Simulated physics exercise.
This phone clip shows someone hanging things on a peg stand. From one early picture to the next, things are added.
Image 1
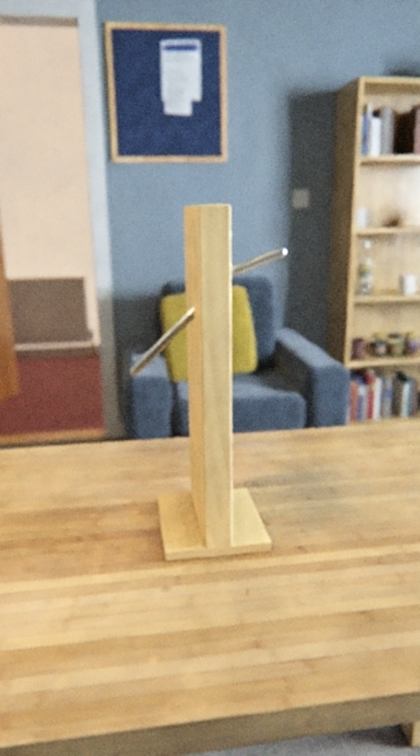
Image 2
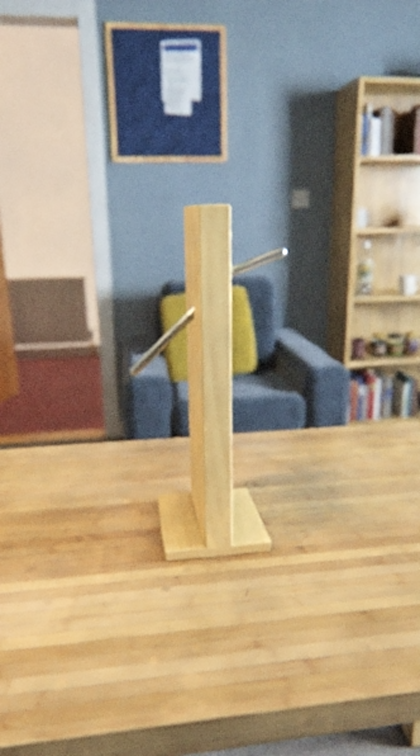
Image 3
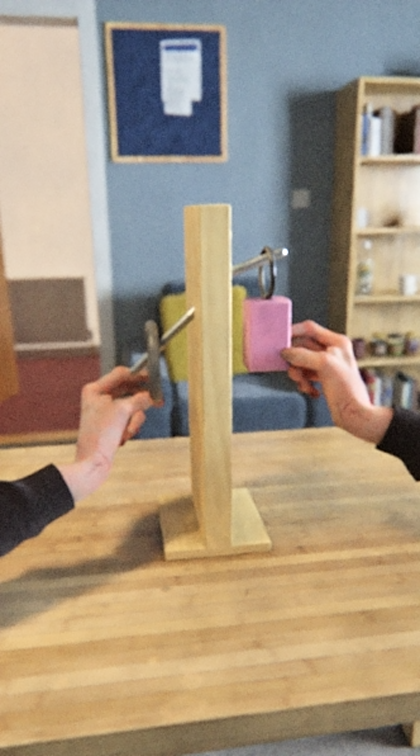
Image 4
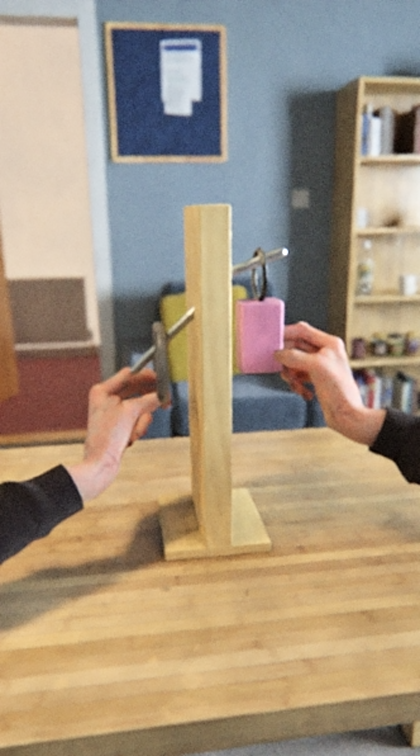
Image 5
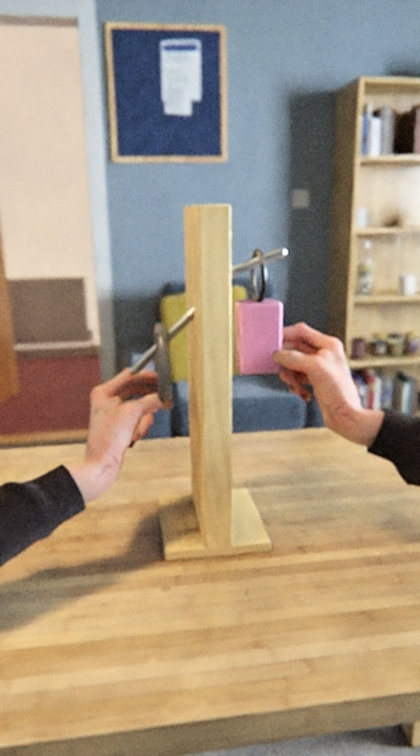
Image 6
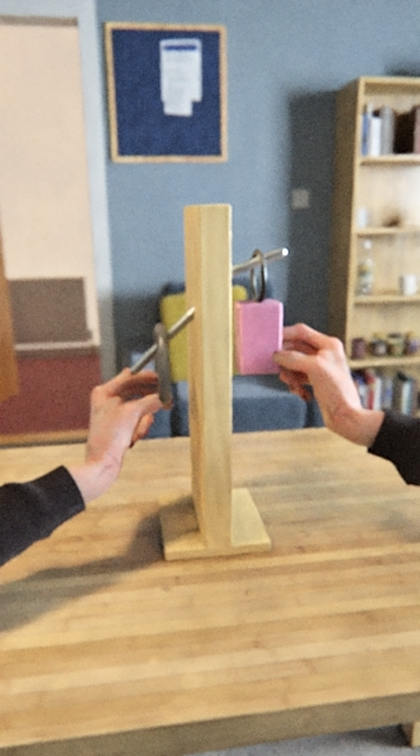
In a room with blue-grey walls, a fixed camera looks across a wooden table toward a blue armchair, a noticeboard and a bookshelf. A pale wooden peg stand with two slanted metal pegs stands on the table. Two dark-sleeved hands bring in black tape on the left peg and a pink pouch on the right, shift both slightly inward, then hold them nearly still.
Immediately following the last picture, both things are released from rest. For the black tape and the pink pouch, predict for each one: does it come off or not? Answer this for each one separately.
My prediction: The black tape loses its grip; the pink pouch keeps its grip.
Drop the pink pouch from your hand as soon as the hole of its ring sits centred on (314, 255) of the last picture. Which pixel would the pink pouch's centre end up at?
At rest at (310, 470).
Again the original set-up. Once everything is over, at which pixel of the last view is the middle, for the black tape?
Its middle finishes close to (100, 534) in the last view.
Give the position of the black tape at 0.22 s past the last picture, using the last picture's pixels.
Around (130, 421).
Then, 0.22 s after the last picture, black tape falling near (130, 421); pink pouch tipped 4° from how it was near (248, 317).
At rest, the black tape drops to the table, near (100, 534); the pink pouch remains hooked, near (244, 320).
